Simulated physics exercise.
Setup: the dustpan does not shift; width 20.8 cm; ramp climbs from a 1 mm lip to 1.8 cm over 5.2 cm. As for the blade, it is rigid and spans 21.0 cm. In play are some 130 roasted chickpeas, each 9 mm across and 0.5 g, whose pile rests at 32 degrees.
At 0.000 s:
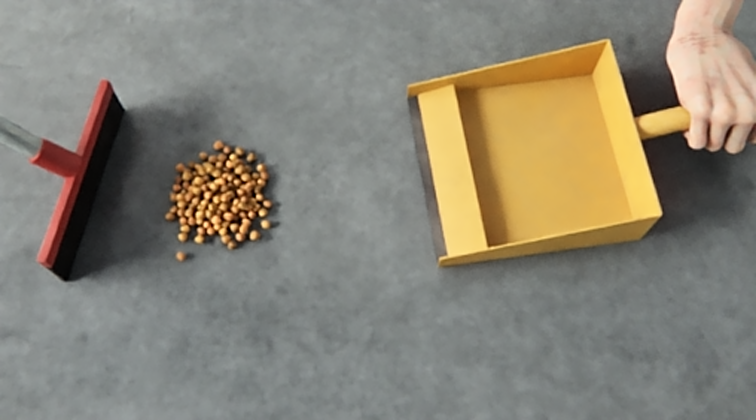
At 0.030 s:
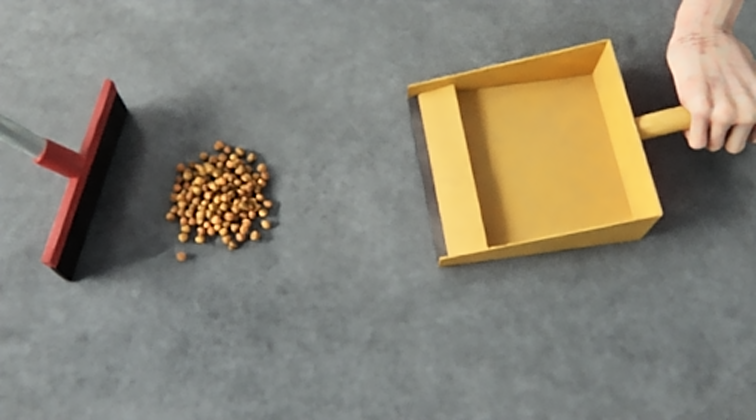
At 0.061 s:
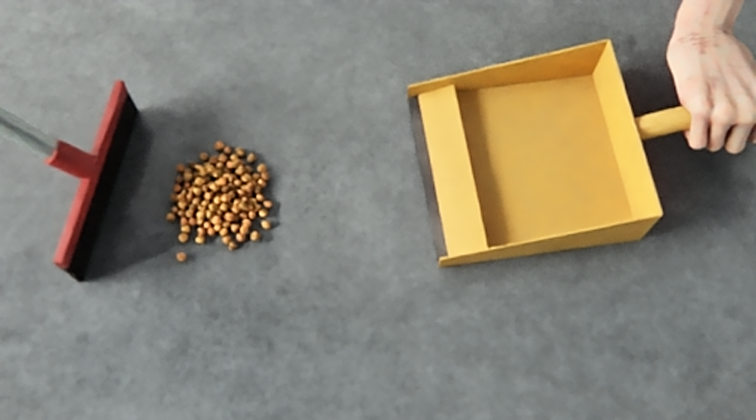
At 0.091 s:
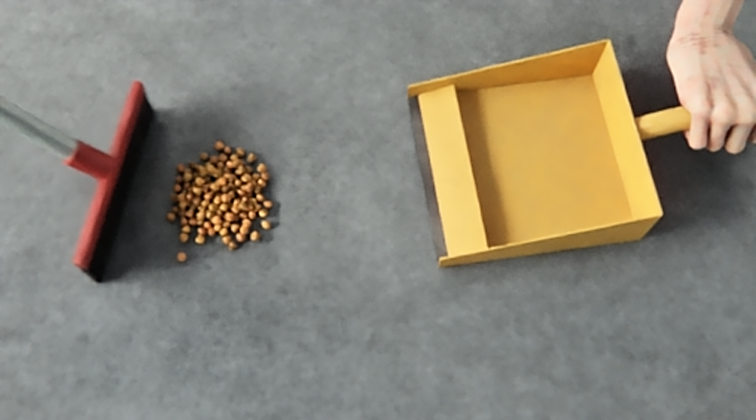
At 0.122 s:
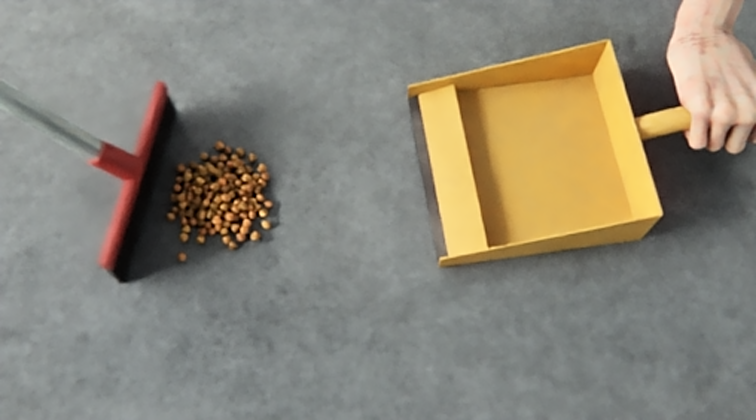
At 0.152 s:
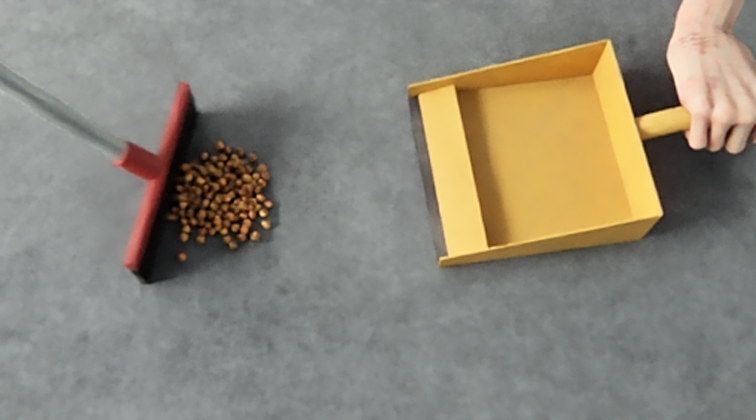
A yellow dustpan, its handle gripped by a hand at the upper right, sits on a mottled grey floor seen from above by a still camera. To its left lies a loose pile of small golden-brown chickpeas, and farther left is a red-backed broom with a dark edge and grey pole. The broom slides rightward to the pile's left edge, barely disturbing it, while hand and dustpan stay still.
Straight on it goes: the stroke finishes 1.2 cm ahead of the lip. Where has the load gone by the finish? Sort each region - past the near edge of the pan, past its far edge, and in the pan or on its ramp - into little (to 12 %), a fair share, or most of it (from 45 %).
Near side: A fair share, far side: Little, pan: A fair share.
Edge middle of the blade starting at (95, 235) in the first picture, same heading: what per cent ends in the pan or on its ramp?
About 30 per cent.
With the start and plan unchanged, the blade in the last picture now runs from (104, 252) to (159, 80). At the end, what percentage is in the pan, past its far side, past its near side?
The pan gets 5, the far side 0 and the near side 0.
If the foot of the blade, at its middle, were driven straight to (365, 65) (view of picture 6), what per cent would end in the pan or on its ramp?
Close to 5 in a hundred.
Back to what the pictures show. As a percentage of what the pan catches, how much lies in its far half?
Around 20 percent.
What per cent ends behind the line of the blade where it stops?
My guess is close to 0 per cent.
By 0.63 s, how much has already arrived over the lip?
Over the lip: Approx. 35 %.
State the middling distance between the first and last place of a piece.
It works out to some 24 cm.
Then, at 0.30 s, middle of the blade 15 cm from the lip; 0 % over the lip, far side 0 %, near side 0 %.
After 0.40 s, middle of the blade 7 cm from the lip; 0 % over the lip, far side 0 %, near side 10 %.
After 0.63 s, middle of the blade 4 cm from the lip; 35 % over the lip, far side 0 %, near side 20 %.
In the end, at 1.2 s, near side 20 %, far side 0 %, pan 35 %, in front of the lip or behind the blade 45 %.
